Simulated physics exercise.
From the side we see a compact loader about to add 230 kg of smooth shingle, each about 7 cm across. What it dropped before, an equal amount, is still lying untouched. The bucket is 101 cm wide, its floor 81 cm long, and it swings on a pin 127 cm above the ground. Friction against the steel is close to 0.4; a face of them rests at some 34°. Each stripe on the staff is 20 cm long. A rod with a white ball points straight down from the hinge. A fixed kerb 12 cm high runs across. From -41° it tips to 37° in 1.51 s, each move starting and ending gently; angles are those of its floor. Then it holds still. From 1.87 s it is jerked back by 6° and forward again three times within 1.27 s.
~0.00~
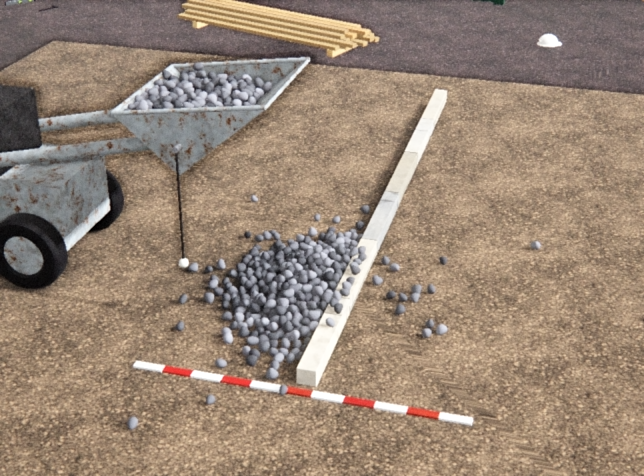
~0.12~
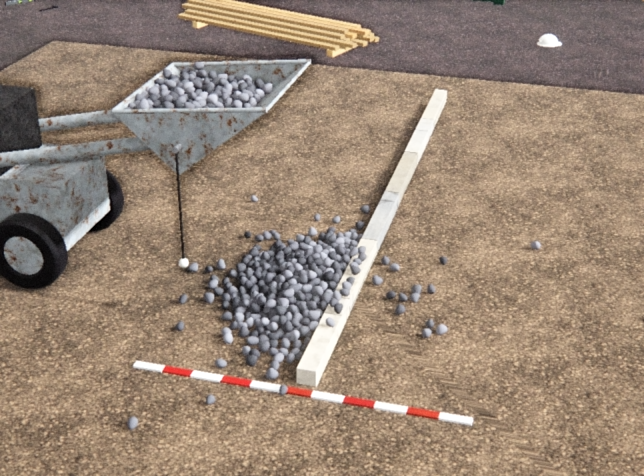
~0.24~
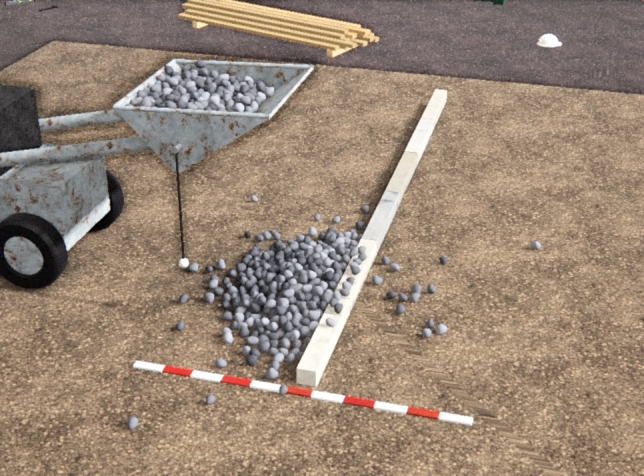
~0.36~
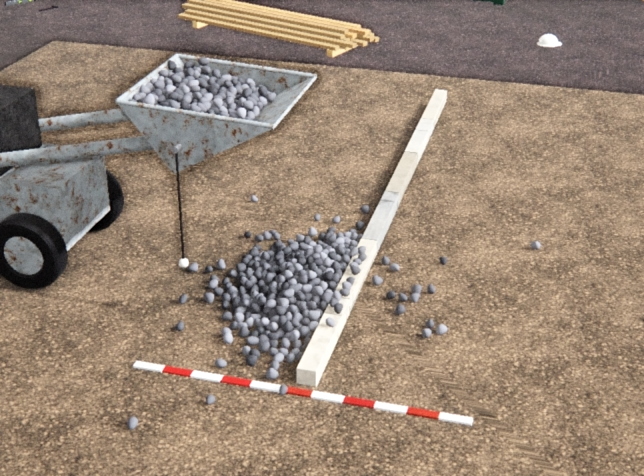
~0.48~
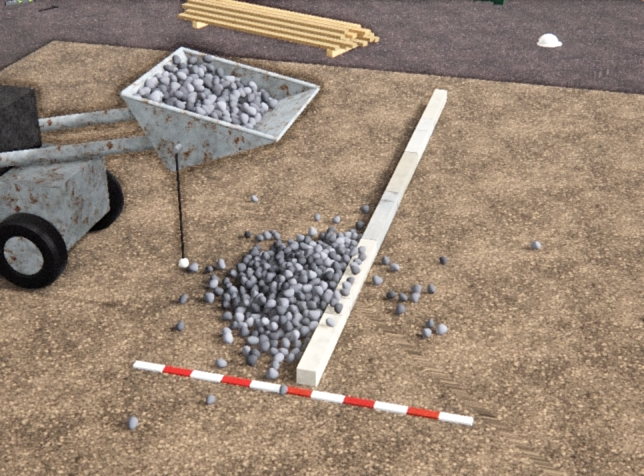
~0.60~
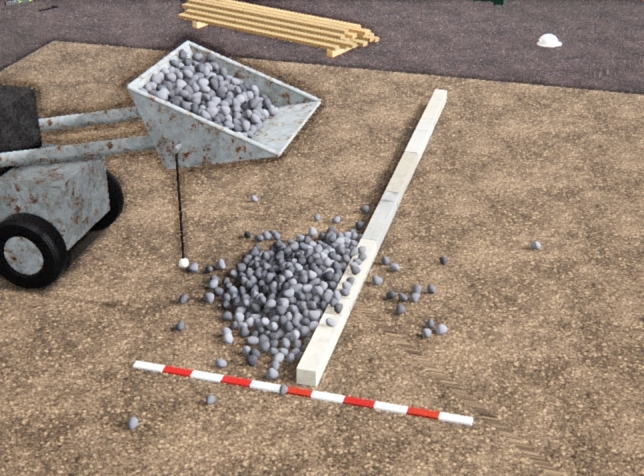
The footage shows a grey loader bucket full of rounded stones tilting gradually forward to the right, its front edge lowering as the stones shift slightly inside, while the pile beside a pale beam below lies still.
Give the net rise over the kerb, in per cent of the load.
Some 47 per cent is added.
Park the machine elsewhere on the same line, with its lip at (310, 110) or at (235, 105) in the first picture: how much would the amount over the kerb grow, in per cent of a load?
First some 90, then 20 per cent.
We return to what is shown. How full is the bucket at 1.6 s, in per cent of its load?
It holds some 40 per cent.
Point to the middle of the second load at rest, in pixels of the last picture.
Their middle is at about (345, 287).
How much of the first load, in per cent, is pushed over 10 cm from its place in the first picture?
Roughly 10 per cent of them.
After 1.1 s the floor is at 25°; in per cent of one load, 100 in the bucket, 97 on this side of the kerb, 3 over the kerb; the foremost stones are at (472, 298).
After 1.6 s the floor is at 37°; in per cent of one load, 38 in the bucket, 158 on this side of the kerb, 3 over the kerb; the foremost stones are at (472, 298).
After 3.6 s the floor is at 37°; in per cent of one load, 0 in the bucket, 150 on this side of the kerb, 50 over the kerb; the foremost stones are at (565, 313).
After 6.0 s the floor is at 37°; in per cent of one load, 0 in the bucket, 150 on this side of the kerb, 50 over the kerb; the foremost stones are at (565, 313). Net gain over the kerb, 47.
